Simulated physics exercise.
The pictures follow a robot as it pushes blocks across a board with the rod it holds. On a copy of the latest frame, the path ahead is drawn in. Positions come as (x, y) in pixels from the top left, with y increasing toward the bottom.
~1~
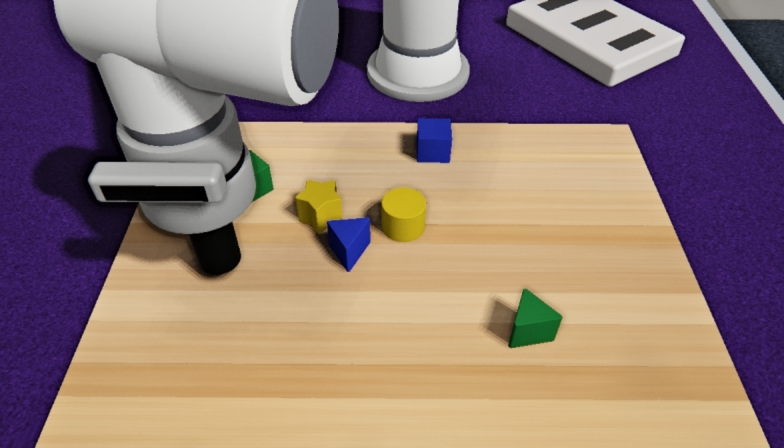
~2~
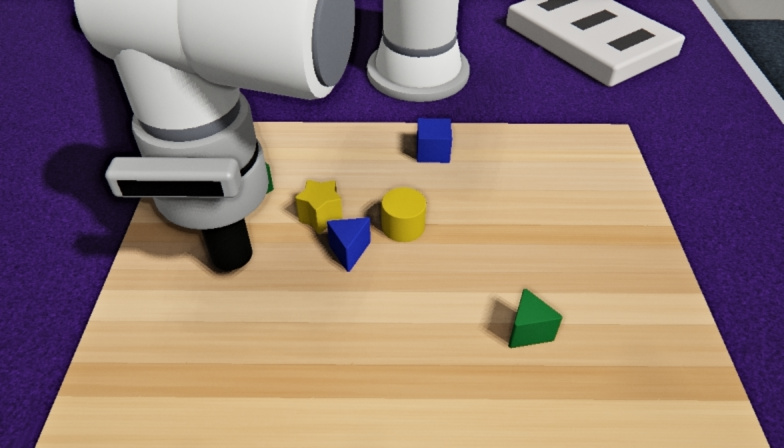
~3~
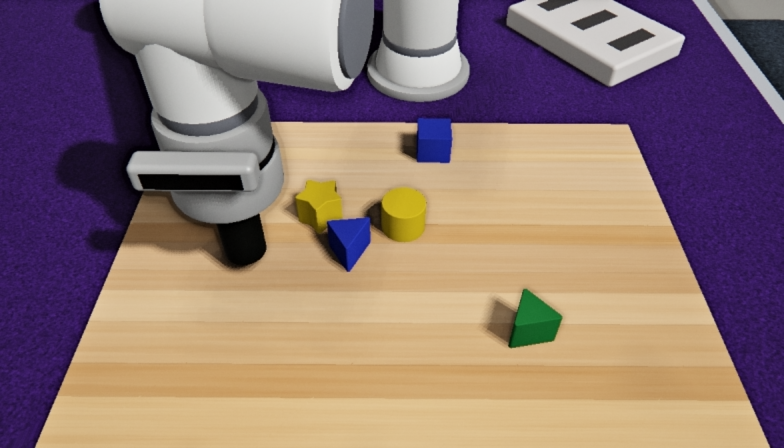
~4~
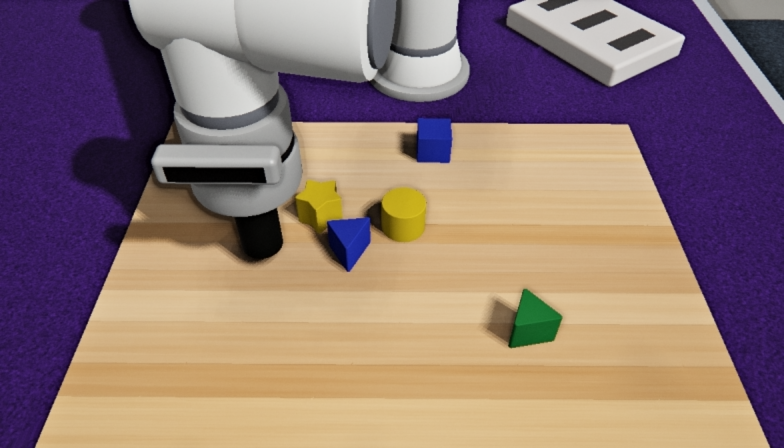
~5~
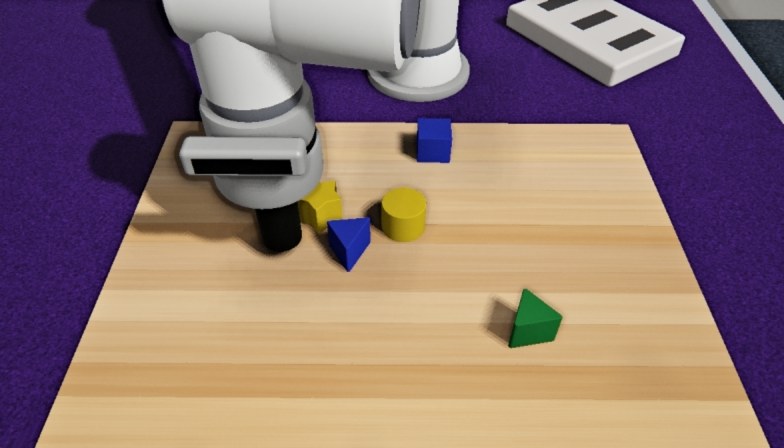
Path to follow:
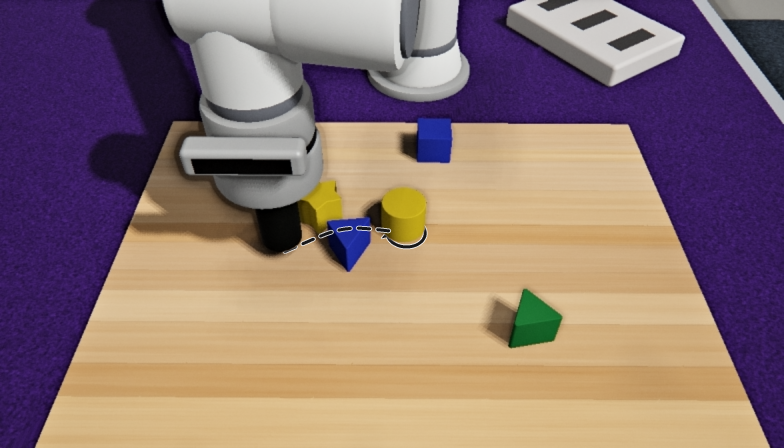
White robot arm sliding its black rod rightward and slightly away across a wooden board, nearing a yellow star block among still blocks.
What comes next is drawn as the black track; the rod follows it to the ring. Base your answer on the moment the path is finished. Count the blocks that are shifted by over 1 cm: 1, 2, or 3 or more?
Displaced: Three or more.
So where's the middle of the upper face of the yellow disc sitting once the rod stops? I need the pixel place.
It ends at (447, 201).
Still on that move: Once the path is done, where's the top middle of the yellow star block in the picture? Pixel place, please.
Close to (335, 181).
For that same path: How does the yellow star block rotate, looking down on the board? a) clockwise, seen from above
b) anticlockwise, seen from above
Letter b.
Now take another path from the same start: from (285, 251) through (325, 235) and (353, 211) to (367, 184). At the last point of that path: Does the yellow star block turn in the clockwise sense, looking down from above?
No.
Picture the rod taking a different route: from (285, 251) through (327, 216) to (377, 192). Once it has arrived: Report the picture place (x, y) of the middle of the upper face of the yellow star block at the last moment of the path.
Its top middle: (387, 147).
Path on the board, from (285, 251) through (324, 235) and (365, 228) to (406, 233).
The first path, step by step. One third of the way, rod (323, 220); yellow star block (328, 185), turned 35° anticlockwise; blue triangular block (355, 229), turned 20° clockwise.
Two thirds of the way, rod (365, 214); yellow star block (335, 181), turned 60° anticlockwise; blue triangular block (373, 228), turned 95° clockwise.
At the end, rod (407, 219); yellow star block (335, 181), turned 60° anticlockwise; blue triangular block (384, 231), turned 130° clockwise; yellow disc (447, 201).
